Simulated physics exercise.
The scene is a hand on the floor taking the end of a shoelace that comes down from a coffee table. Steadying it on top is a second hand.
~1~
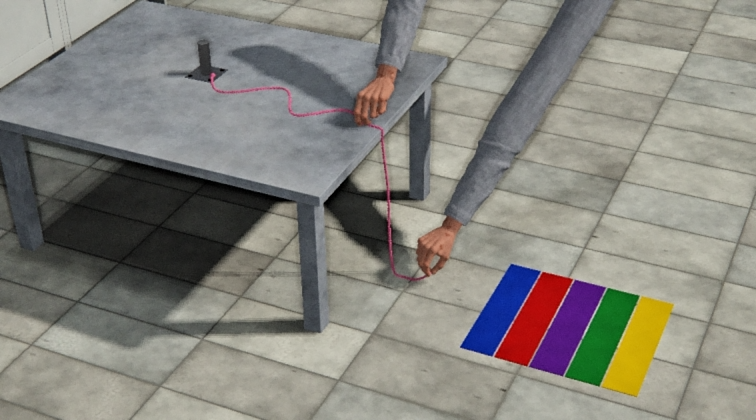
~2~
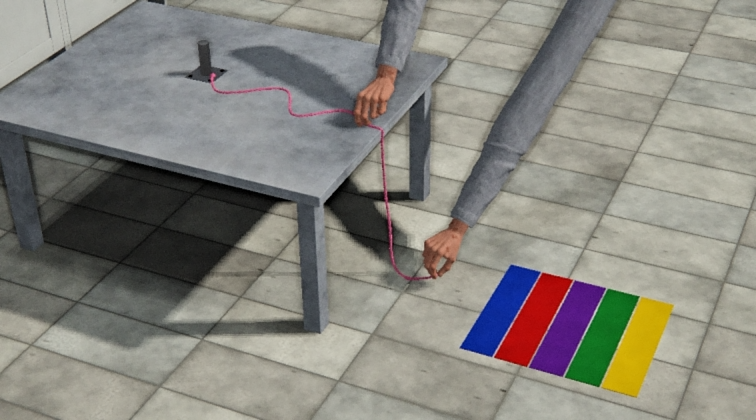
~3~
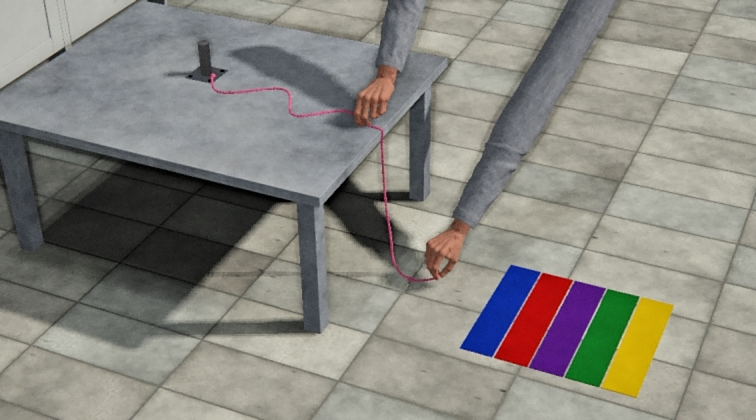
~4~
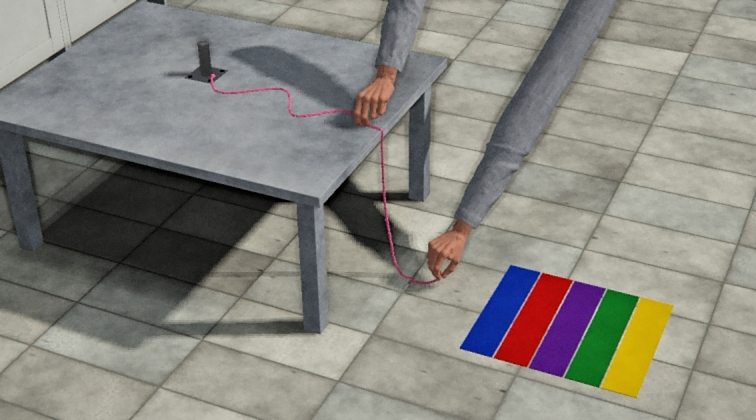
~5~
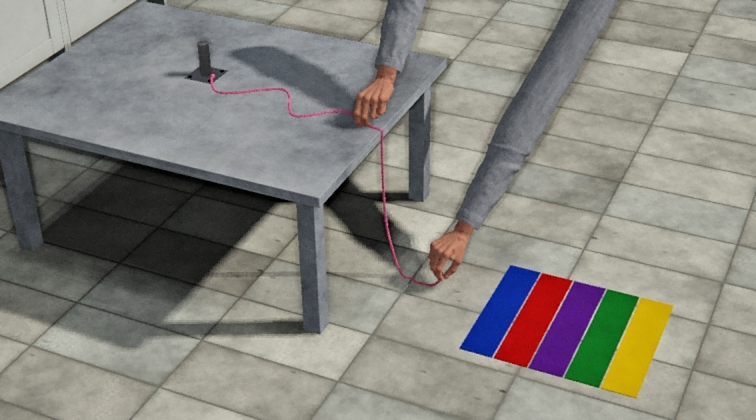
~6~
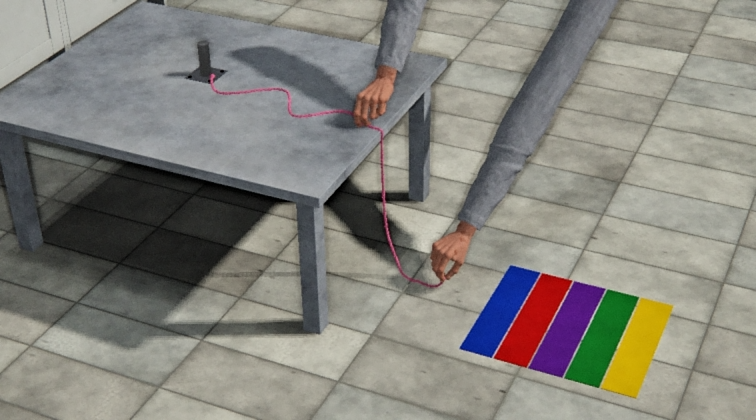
Hand near the floor drawing the end of a pink cord slightly right while another hand rests at the table edge.
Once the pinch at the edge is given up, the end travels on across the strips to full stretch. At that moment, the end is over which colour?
Over green.
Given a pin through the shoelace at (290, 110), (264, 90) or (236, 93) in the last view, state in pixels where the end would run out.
Try 1: (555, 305); try 2: (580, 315); try 3: (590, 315).
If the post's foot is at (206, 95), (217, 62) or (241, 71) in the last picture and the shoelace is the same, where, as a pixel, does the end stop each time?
First (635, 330), then (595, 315), then (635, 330).
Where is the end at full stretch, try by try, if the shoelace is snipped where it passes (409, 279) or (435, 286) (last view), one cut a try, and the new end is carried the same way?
It would be at (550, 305) in the first case and at (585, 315) in the second.
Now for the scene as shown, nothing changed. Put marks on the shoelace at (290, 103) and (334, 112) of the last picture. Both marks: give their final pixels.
End: (321, 109) and then (380, 127).
A little later, end near (542, 303); over red.
Next, end near (582, 314); over purple.
When it is tight, end near (606, 320); over green. Over green.
